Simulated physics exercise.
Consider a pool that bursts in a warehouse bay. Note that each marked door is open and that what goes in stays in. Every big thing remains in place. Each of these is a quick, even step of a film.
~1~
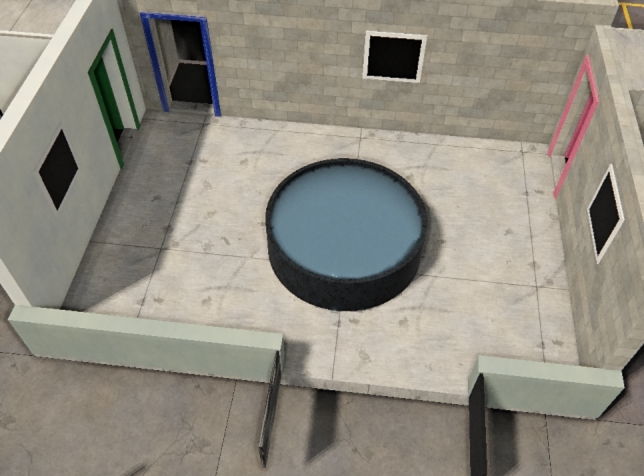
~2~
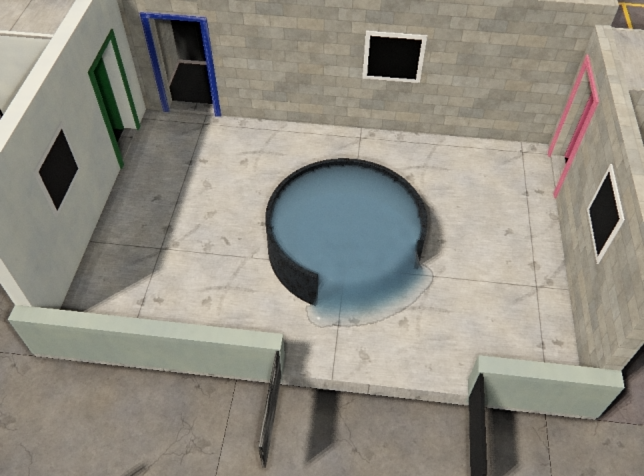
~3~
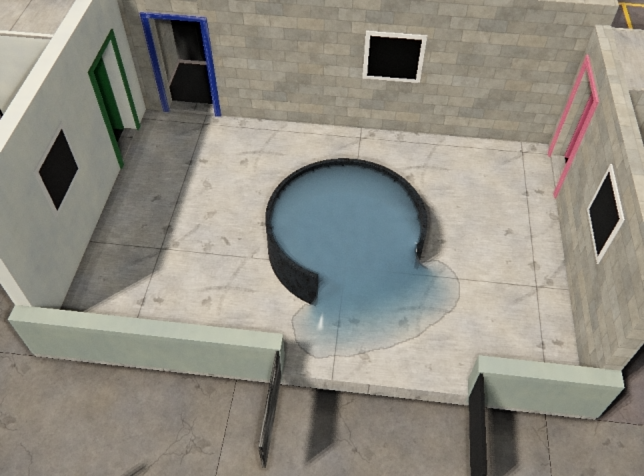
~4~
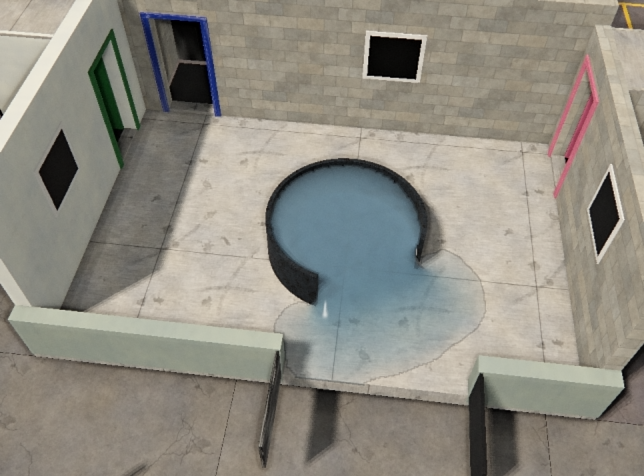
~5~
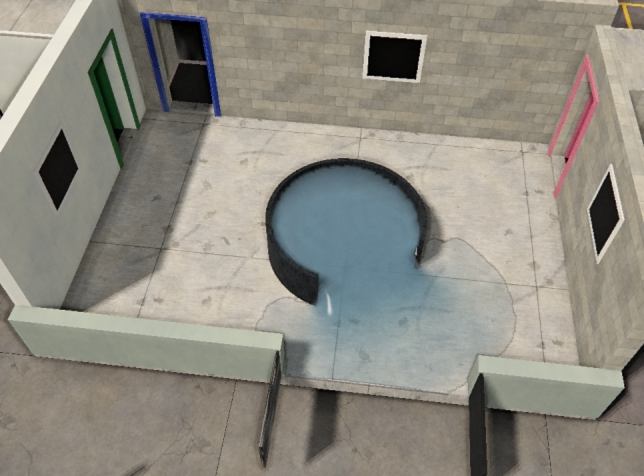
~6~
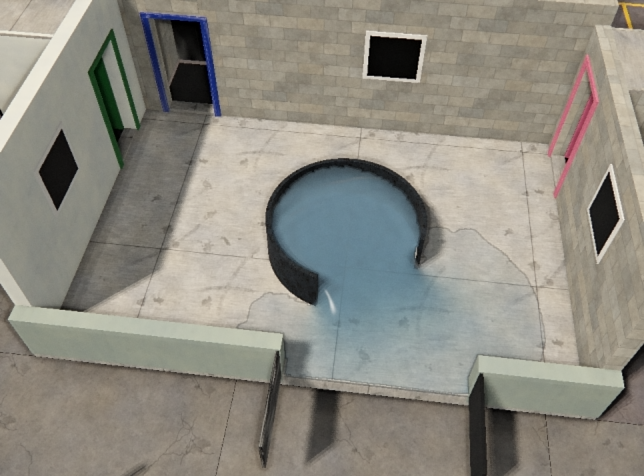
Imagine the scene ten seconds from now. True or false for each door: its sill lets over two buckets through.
The blue door false; the pink door false; the green door false.
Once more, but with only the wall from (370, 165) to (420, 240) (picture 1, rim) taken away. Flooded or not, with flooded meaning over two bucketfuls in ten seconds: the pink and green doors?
Lab note: Pink door over threshold; green door over threshold.
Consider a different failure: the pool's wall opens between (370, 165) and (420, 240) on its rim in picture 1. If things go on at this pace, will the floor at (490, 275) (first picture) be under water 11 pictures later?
There: Covered.
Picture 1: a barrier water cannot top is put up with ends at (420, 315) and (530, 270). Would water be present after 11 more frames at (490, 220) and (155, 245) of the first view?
Inundated; unwetted.
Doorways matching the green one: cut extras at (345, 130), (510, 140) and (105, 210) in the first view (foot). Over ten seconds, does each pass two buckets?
Well, the first one doesn't reach it, the next overshoots, and the last doesn't reach it.
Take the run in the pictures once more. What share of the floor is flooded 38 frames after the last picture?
About 50 in a hundred.
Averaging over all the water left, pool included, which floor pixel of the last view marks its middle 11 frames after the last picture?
The water's middle lies around (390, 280).
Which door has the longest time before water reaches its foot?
The one in green.
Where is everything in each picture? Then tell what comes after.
The first picture shows still water in the pool at (346, 219).
In the second picture, water pours out at (378, 293) and has run to (426, 271).
In the third picture, the front is at a hidden place, out from the gap at (377, 296).
In the fourth picture, the front is at a hidden place, out from the gap at (377, 297).
In the fifth picture, the front is at (509, 322), out from the gap at (377, 297).
In the sixth picture, the front is at (538, 332), out from the gap at (377, 297).
A moment on, water covers 20 % of the floor; the blue door not reached, the pink door not reached, the green door not reached.
Next, water covers 20 % of the floor; the blue door not reached, the pink door not reached, the green door not reached.
Then, water covers 40 % of the floor; the blue door not reached, the pink door wet at the sill, nothing in, the green door not reached.
Later, water covers 50 % of the floor; the blue door not reached, the pink door under two buckets in, the green door not reached.
In the end, water covers 75 % of the floor; the blue door wet at the sill, nothing in, the pink door under two buckets in, the green door wet at the sill, nothing in.
